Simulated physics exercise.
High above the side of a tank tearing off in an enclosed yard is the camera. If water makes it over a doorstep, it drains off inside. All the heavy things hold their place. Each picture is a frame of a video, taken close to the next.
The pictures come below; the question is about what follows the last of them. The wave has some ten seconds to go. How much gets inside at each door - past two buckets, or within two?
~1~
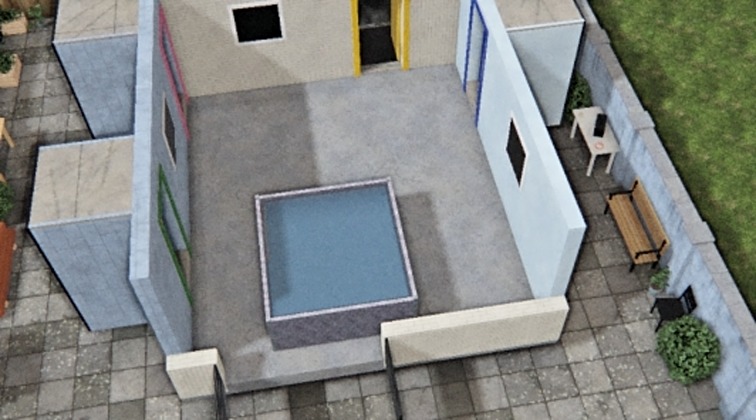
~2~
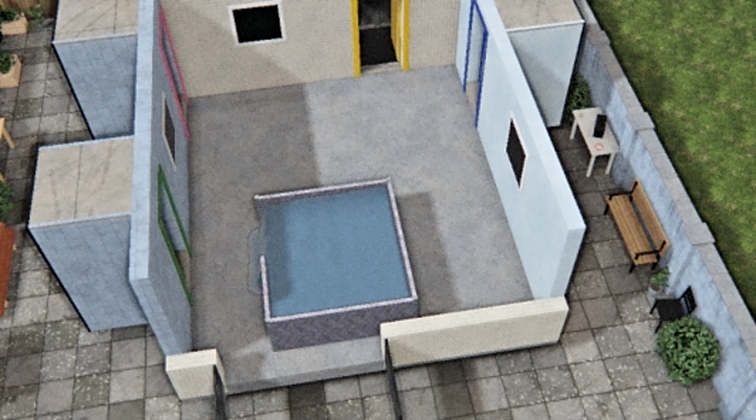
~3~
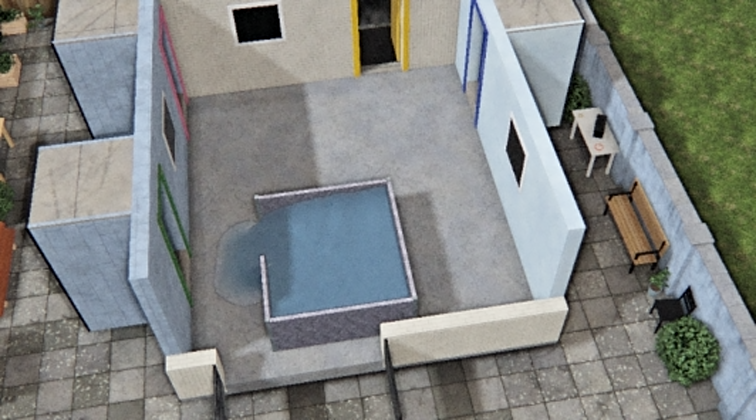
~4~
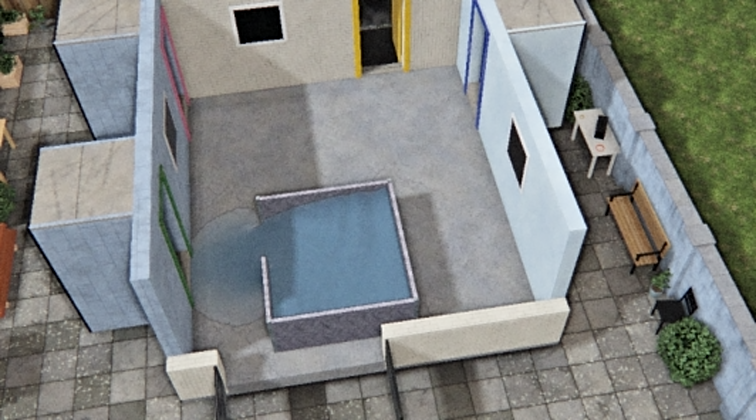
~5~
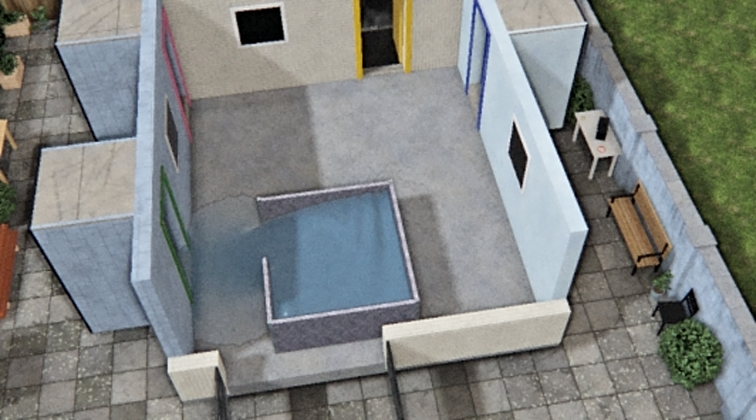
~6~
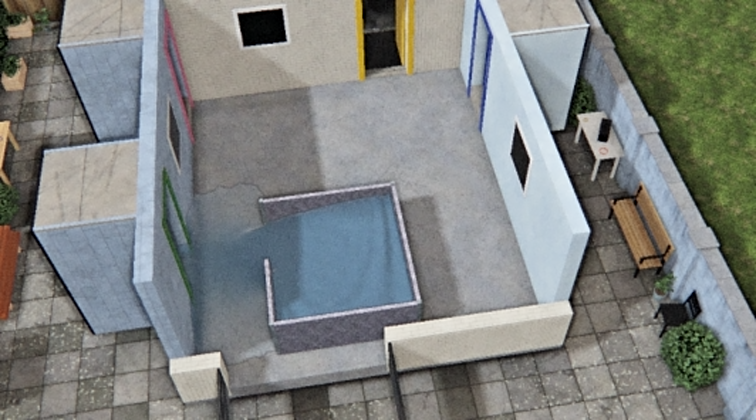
The green door exceeds the allowance there; the pink door keeps inside the allowance there; the blue door keeps inside the allowance there; the yellow door exceeds the allowance there.
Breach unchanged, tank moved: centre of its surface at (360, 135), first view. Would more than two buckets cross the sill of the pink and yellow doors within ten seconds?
Pink door tops it, yellow door tops it.
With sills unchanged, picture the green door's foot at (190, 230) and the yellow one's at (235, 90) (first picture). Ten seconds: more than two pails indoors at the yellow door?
Well, the way I see it, the yellow door crosses the threshold.
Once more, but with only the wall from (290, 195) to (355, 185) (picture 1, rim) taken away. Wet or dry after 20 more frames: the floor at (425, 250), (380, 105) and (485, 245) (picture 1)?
Untouched, submerged, untouched.
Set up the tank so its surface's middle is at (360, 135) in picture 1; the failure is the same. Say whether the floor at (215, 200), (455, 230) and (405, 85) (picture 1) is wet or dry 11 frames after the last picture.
The first spot ends up sodden, the second left untouched and the third left untouched.
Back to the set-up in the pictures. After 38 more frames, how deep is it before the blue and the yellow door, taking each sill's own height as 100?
Some 50 percent and then some 180 percent.
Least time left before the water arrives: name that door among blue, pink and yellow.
The pink one.
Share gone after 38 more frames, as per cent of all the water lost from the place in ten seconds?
Close to 75 per cent.
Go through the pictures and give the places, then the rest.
The first frame shows the open tank at (333, 248) is whole and still.
In the second frame, the front is at a hidden place, out from the gap at (266, 249).
In the third frame, the front is at (224, 294), out from the gap at (266, 250).
In the fourth frame, the front is at (193, 299), out from the gap at (268, 252).
In the fifth frame, water pours out at (269, 253) and has run to (195, 334).
In the sixth frame, the front is at (194, 198), out from the gap at (271, 254).
A moment on, water covers 20 % of the floor; the green door far over two buckets in, the pink door wet at the sill, nothing in, the blue door not reached, the yellow door not reached.
Next, water covers 35 % of the floor; the green door far over two buckets in, the pink door wet at the sill, nothing in, the blue door not reached, the yellow door not reached.
Then, water covers 50 % of the floor; the green door far over two buckets in, the pink door under two buckets in, the blue door not reached, the yellow door wet at the sill, nothing in.
Later, water covers 80 % of the floor; the green door far over two buckets in, the pink door under two buckets in, the blue door wet at the sill, nothing in, the yellow door under two buckets in.
In the end, water covers 95 % of the floor; the green door far over two buckets in, the pink door under two buckets in, the blue door wet at the sill, nothing in, the yellow door over two buckets in.
